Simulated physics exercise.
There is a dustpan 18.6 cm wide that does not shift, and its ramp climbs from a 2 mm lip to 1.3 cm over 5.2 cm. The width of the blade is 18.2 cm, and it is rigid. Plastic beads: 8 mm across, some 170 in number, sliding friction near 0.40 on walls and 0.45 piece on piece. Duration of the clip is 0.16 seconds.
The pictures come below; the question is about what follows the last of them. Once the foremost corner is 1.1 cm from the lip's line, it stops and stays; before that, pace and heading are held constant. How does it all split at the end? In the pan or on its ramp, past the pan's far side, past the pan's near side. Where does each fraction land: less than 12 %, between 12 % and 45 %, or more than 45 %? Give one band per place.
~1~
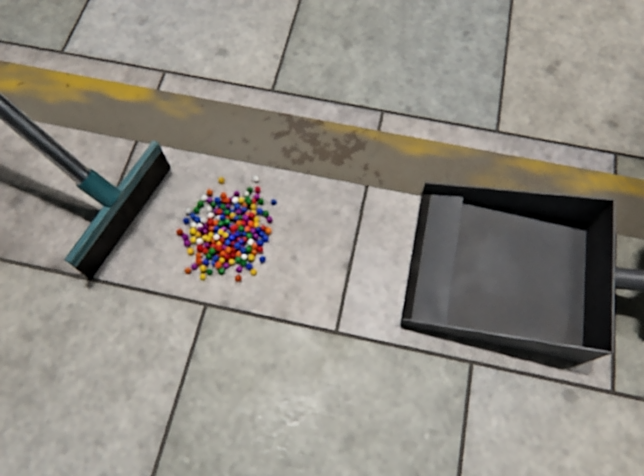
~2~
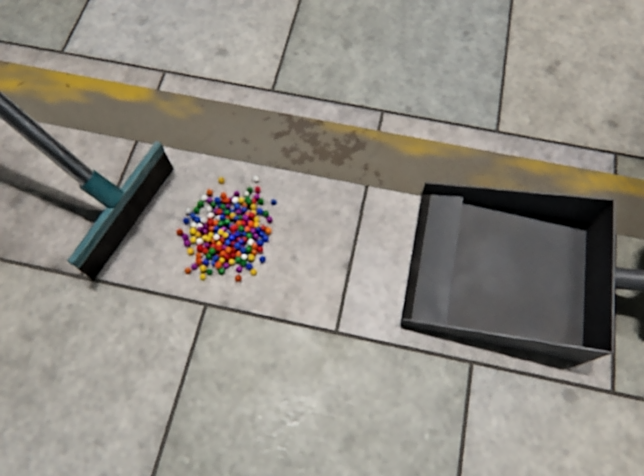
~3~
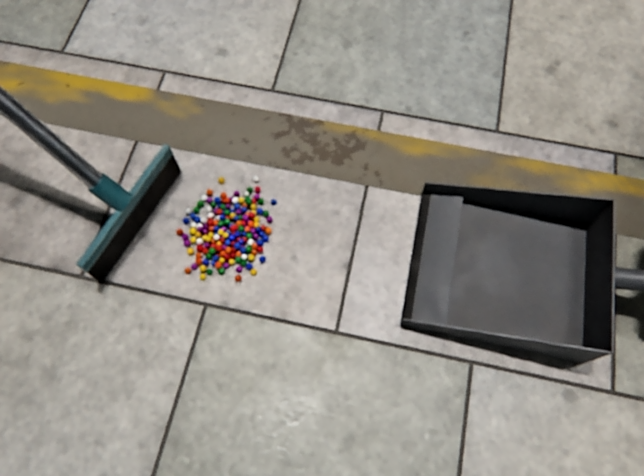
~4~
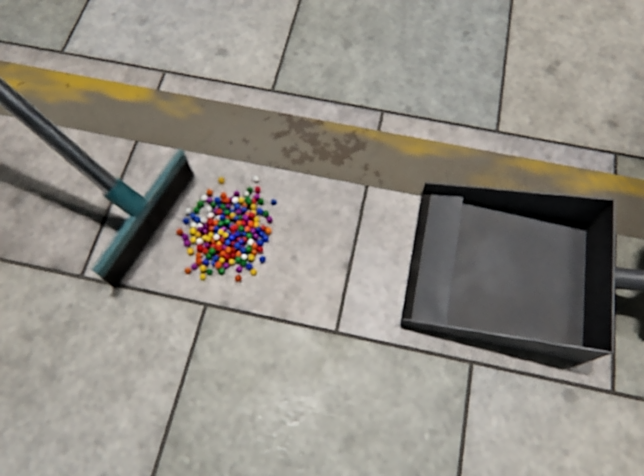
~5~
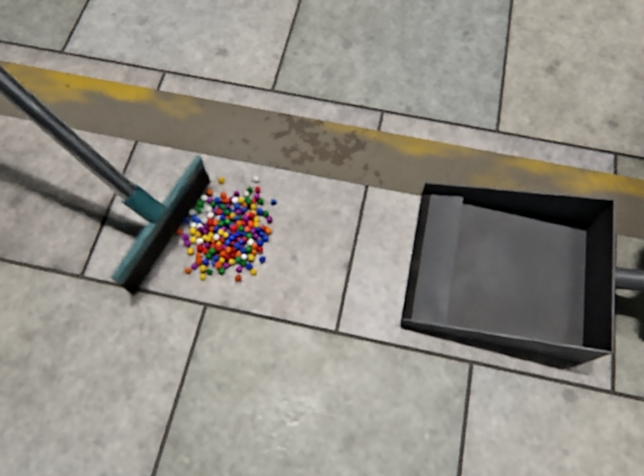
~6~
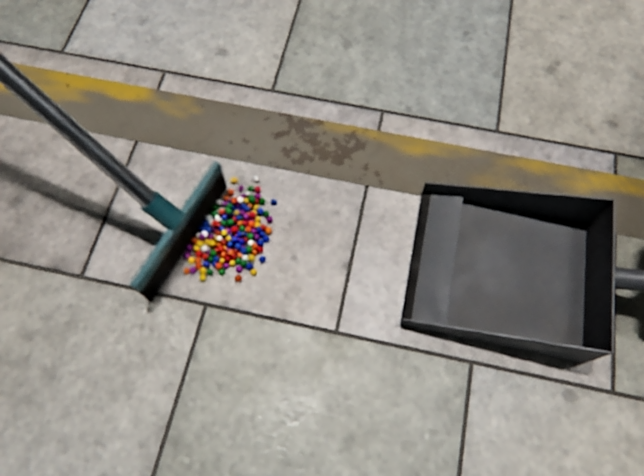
Pan, between 12 % and 45 %; far side, less than 12 %; near side, between 12 % and 45 %.
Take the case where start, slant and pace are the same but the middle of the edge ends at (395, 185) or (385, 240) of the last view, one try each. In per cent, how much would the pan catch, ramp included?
Some 10 per cent on the first try, 30 per cent on the second.
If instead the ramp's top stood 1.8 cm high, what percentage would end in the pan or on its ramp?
I'd expect close to 20 per cent.
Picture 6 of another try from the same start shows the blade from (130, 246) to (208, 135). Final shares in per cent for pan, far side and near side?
Pan 0, far 10, near 5.
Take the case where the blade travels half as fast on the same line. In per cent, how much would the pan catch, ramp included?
It would be around 15 percent.
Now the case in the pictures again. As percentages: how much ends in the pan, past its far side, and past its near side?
The pan holds 25 per cent at the end, the far side 5 per cent and the near side 35 per cent.
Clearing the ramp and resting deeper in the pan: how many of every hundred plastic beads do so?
I'd put it near 0 per cent.
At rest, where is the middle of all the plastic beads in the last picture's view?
Close to pixel (410, 306).
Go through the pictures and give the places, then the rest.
In the first frame, blade from (73, 262) to (157, 148), moved 0.0 cm, 0 of the pieces shifted so far; middle of the pieces at (227, 234); pan at (513, 275).
In the second frame, blade from (76, 263) to (160, 149), moved 0.4 cm, 0 of the pieces shifted so far; middle of the pieces at (227, 234).
In the third frame, blade from (85, 266) to (168, 152), moved 1.6 cm, 0 of the pieces shifted so far; middle of the pieces at (227, 234).
In the fourth frame, blade from (100, 272) to (182, 157), moved 3.6 cm, 0 of the pieces shifted so far; middle of the pieces at (227, 234).
In the fifth frame, blade from (119, 279) to (199, 163), moved 6.0 cm, 1 of the pieces shifted so far; middle of the pieces at (227, 234).
In the sixth frame, blade from (138, 286) to (217, 169), moved 8.5 cm, 91 of the pieces shifted so far; middle of the pieces at (228, 231); pan at (513, 275).
Then, 0.17 s after the last picture, middle of the blade 16 cm from the lip; 0 % over the lip, far side 0 %, near side 20 %.
Then, 0.28 s after the last picture, middle of the blade 7 cm from the lip; 0 % over the lip, far side 0 %, near side 30 %.
Then, 0.53 s after the last picture, middle of the blade 4 cm from the lip; 25 % over the lip, far side 5 %, near side 35 %.
In the end, pan 25 %, far side 5 %, near side 35 %, in front of the lip or behind the blade 35 %.
